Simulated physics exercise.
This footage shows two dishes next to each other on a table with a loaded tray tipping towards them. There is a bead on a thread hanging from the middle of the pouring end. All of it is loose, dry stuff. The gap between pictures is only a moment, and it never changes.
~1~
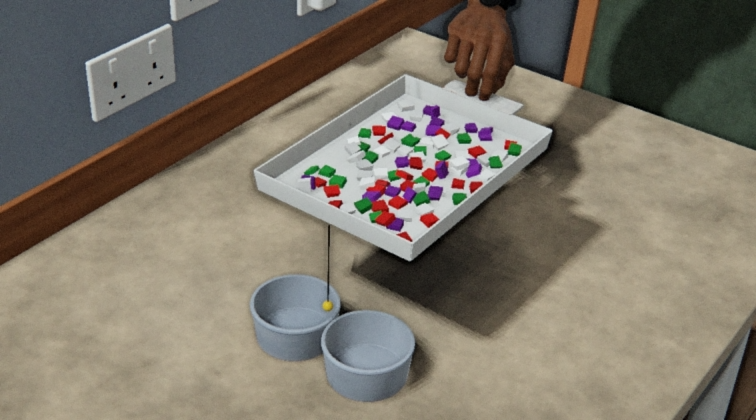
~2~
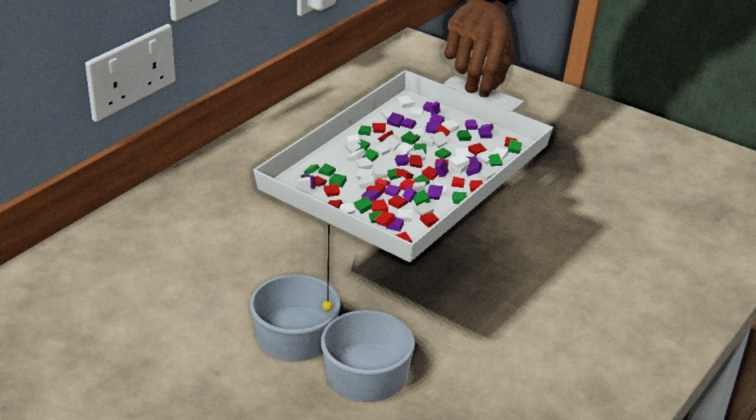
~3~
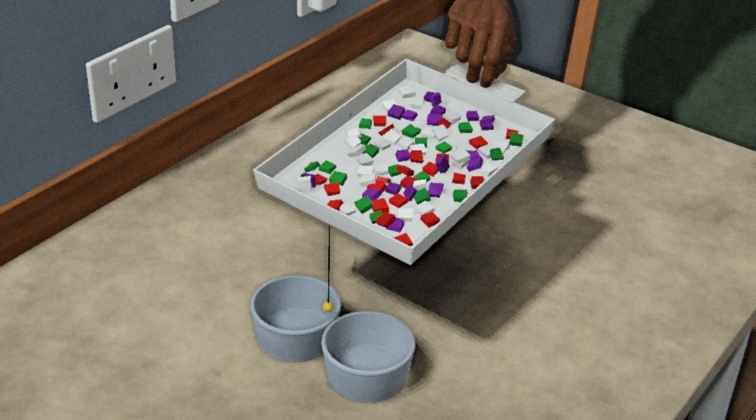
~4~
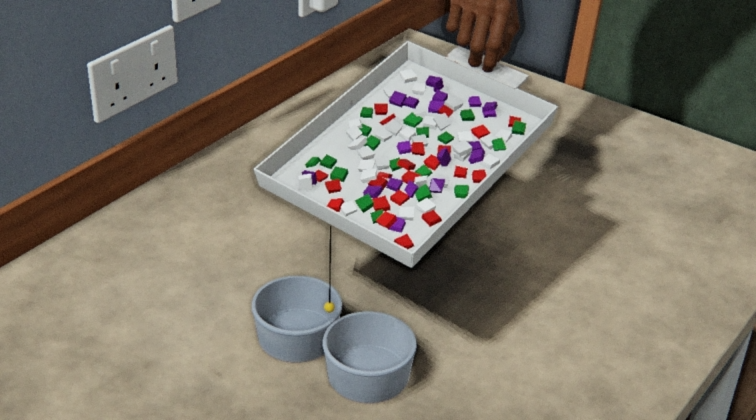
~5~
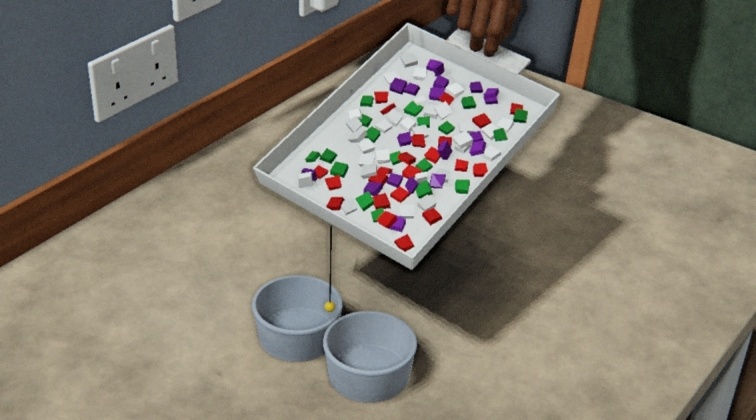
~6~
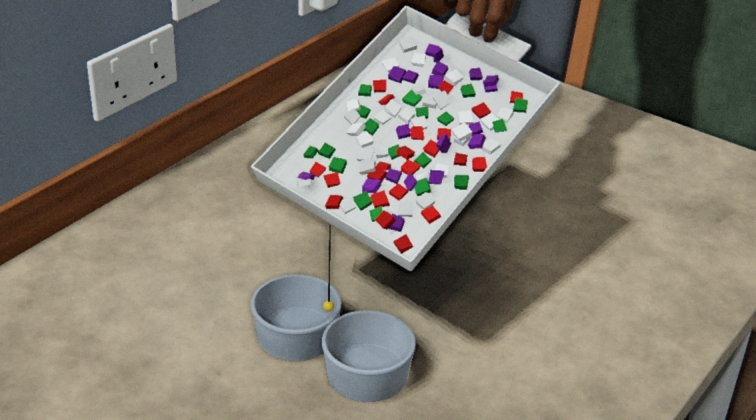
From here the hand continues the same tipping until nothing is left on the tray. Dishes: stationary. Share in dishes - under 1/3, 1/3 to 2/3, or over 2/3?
1/3 to 2/3.
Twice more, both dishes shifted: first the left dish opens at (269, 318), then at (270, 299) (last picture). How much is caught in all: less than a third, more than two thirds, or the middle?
Where the dishes stand first, between a third and two thirds; where they stand second, under a third.
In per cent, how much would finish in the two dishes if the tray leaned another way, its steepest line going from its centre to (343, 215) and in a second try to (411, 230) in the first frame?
Roughly 10 % in the first case and 60 % in the second.
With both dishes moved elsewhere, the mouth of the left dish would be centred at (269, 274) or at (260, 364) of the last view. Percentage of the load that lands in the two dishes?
The first position comes out at 0 per cent, the other at 10 per cent.
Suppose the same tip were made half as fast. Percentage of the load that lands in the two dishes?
I'd put it near 50 per cent.
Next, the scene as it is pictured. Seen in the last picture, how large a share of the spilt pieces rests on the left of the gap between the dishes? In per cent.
My estimate is some 30 per cent.
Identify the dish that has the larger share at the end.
Result - fuller dish: Right-side dish.
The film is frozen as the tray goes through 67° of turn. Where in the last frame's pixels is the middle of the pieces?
Look around (385, 190) in the last picture.
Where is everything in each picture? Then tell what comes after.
Corners of the pouring end at (258, 170) and (411, 241), level; middle of the load at (416, 163), mosaic tiles; left dish at (268, 338); right dish at (341, 378); bead on its thread at (328, 306), in the first picture.
Corners of the pouring end at (258, 170) and (411, 242), level; middle of the load at (416, 161), in the second picture.
Corners of the pouring end at (258, 170) and (411, 246), tipped barely, lowest at the right corner; middle of the load at (416, 157), in the third picture.
Corners of the pouring end at (258, 169) and (412, 250), tipped a little, lowest at the right corner; middle of the load at (418, 149), in the fourth picture.
Corners of the pouring end at (258, 167) and (412, 254), tipped clearly, lowest at the right corner; middle of the load at (418, 141), in the fifth picture.
Corners of the pouring end at (256, 166) and (410, 258), tipped clearly, lowest at the right corner; middle of the load at (417, 133); left dish at (268, 338); right dish at (341, 378), in the sixth picture.
Soon, tray tipped steeply; all on the tray.
A while on, tray tipped past a quarter turn; about two thirds on the tray; a stray few in the right dish; a small part outside both; about a quarter in the air.
Towards the end, tray tipped past a quarter turn; about half in the right dish; about half outside both.
Finally, tray tipped past a quarter turn; about half in the right dish; none in the left dish; about half outside both.
